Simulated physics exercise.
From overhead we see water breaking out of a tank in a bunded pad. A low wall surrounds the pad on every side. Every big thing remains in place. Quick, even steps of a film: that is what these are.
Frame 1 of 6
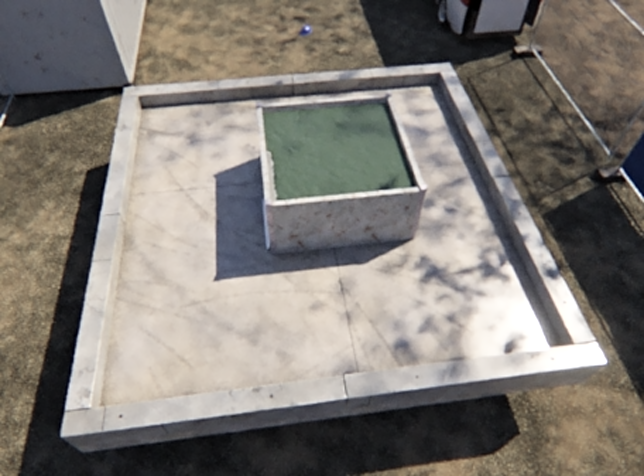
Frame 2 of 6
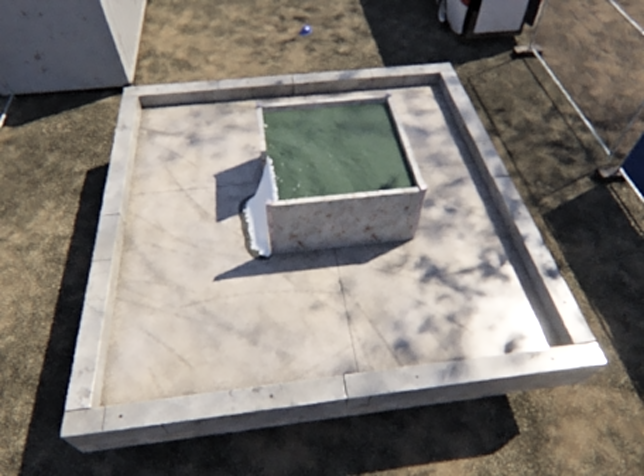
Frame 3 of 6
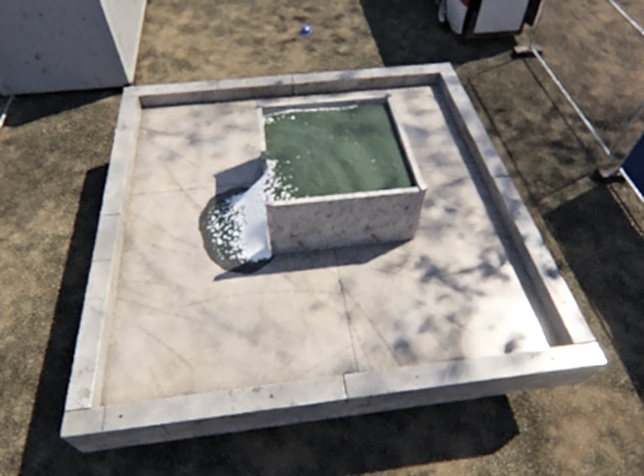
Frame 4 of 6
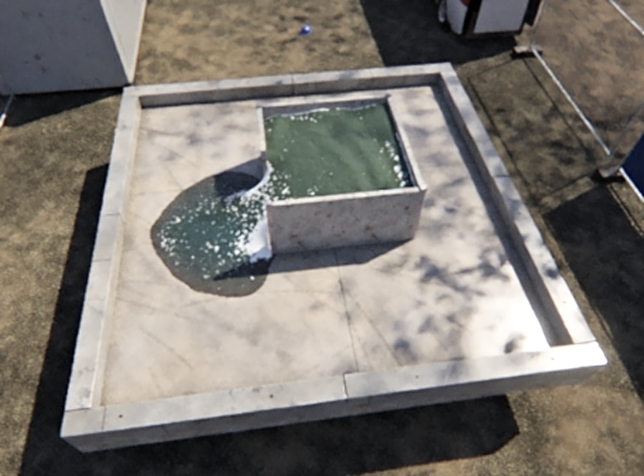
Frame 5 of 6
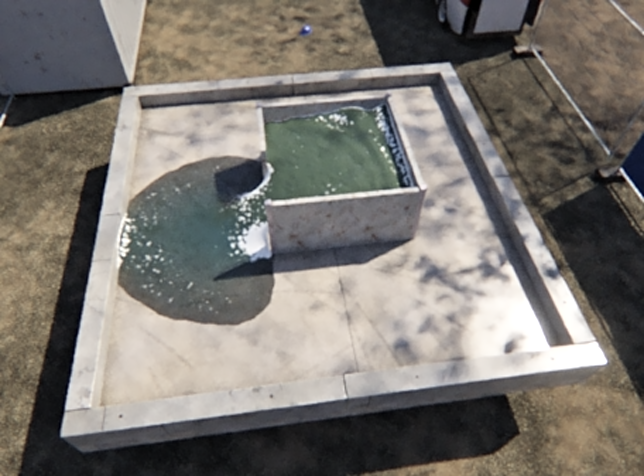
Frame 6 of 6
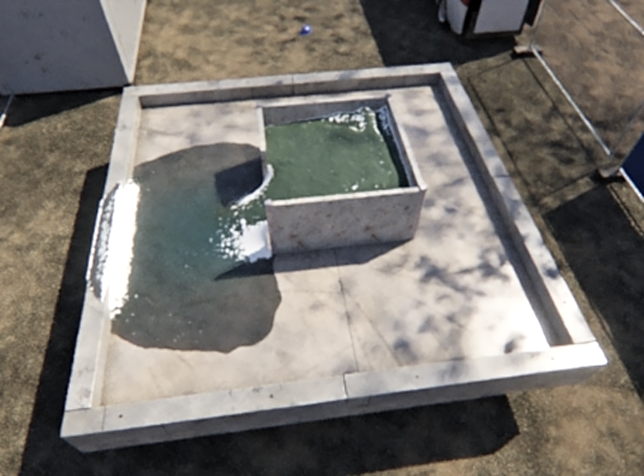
On a pale walled pad, green water burst from the left side of a square tank, spread leftward across the floor in a widening pool, and splashed up against the low left wall.
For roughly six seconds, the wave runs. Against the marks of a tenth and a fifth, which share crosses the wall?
My read: A mid-range spill, from one tenth up to one fifth.
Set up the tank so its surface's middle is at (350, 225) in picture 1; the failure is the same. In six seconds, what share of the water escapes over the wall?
Near 18 in a hundred, I reckon.
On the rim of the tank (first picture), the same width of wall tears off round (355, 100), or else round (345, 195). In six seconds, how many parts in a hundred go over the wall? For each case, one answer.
Near 18 and 14 in a hundred.
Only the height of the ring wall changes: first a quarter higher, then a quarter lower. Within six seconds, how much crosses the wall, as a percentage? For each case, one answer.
In turn 8 and 26 per cent.
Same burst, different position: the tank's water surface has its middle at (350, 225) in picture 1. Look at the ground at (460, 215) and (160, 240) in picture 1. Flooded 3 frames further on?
First spot spared, second spot swamped.
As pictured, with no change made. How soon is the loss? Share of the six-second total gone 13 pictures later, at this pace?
Estimate: 80 %.
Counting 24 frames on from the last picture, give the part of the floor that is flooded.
It comes to 90 per cent.
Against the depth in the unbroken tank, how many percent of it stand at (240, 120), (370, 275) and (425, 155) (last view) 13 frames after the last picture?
Respectively 4, 0 and 0 per cent.
A moment on, water covers 30 % of the floor; the low wall has let 1 % over.
Next, water covers 30 % of the floor; the low wall has let 2 % over.
Then, water covers 40 % of the floor; the low wall has let 11 % over.
Later, water covers 70 % of the floor; the low wall has let 14 % over.
In the end, water covers 80 % of the floor; the low wall has let 14 % over.
